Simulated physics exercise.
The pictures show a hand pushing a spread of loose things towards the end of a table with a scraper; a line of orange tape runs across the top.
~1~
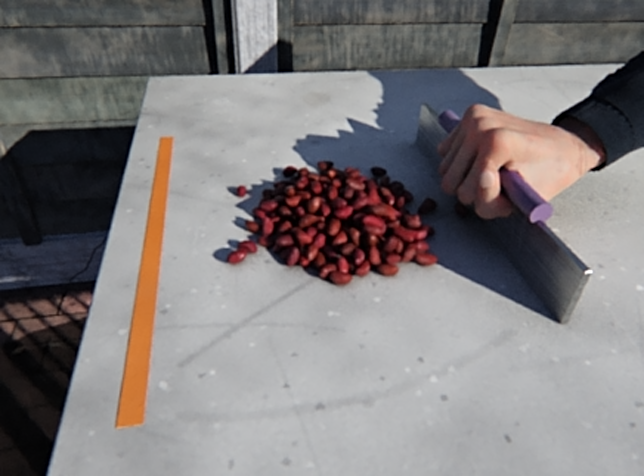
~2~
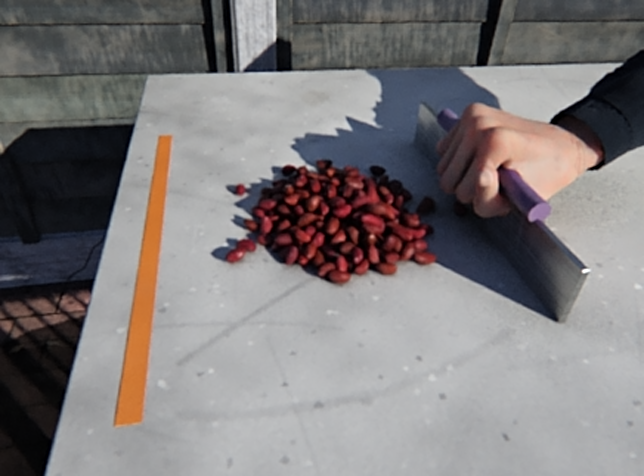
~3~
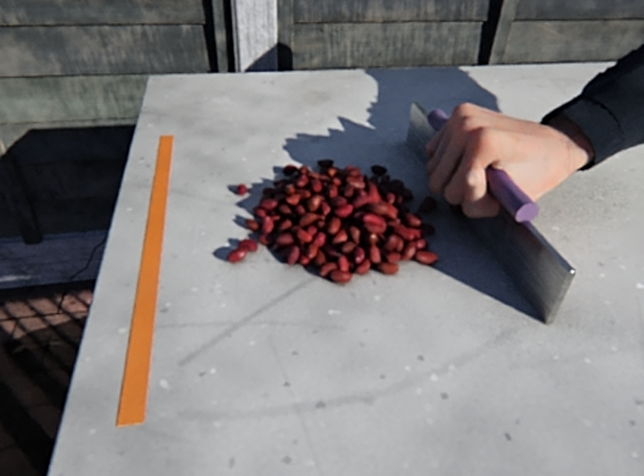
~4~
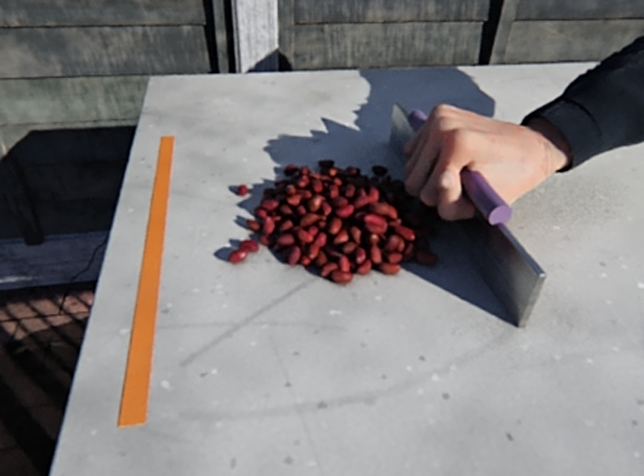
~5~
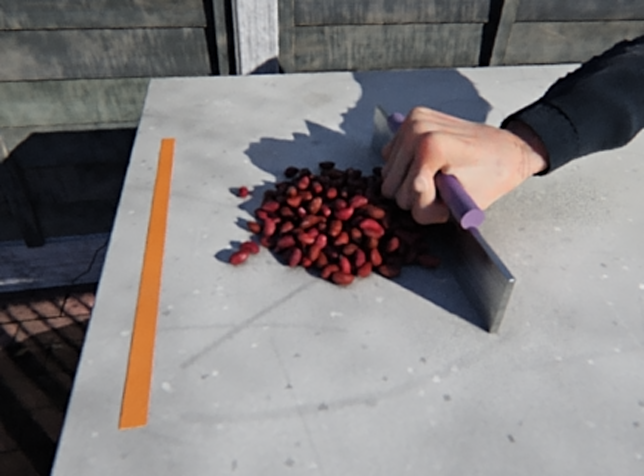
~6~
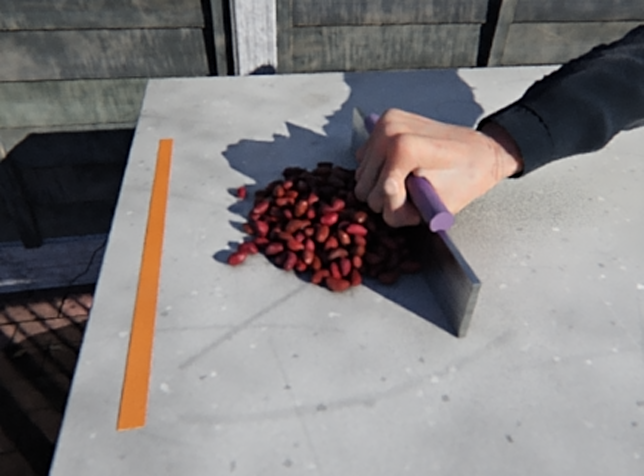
A hand gripping a scraper by its purple handle rests to the right of a heap of red kidney beans on a grey table, with orange tape at the left. The hand then slides the scraper left, closing the gap, and pushes into the heap, shifting most of the beans slightly left.
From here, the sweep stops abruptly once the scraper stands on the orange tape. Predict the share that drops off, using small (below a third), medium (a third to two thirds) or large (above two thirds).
Large.
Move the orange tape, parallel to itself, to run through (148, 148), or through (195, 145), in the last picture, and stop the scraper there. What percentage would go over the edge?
About 90 %, then 40 %.
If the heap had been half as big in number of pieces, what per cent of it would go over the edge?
Estimate: Around 70 %.
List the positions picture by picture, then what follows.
The first picture shows scraper at (560, 278), at rest; orange tape at (166, 145), about two fingers from the edge; edge at (105, 241); the heap at (341, 219), kidney beans.
The second picture shows scraper at (558, 277), at rest.
The third picture shows scraper at (545, 278); the heap at (341, 218).
The fourth picture shows scraper at (518, 281).
The fifth picture shows scraper at (490, 286); the heap at (341, 219), a small part pushed along.
The sixth picture shows scraper at (458, 290); orange tape at (166, 147); edge at (105, 244); the heap at (326, 221), most pushed along.
Soon after the last picture, scraper still moving, near (269, 180); heap all on the table, its front near (143, 234).
A little later, scraper stopped at the orange tape; heap about two thirds over the edge.
Later still, scraper stopped at the orange tape; heap most over the edge.
At rest, scraper stopped at the orange tape; heap most over the edge.
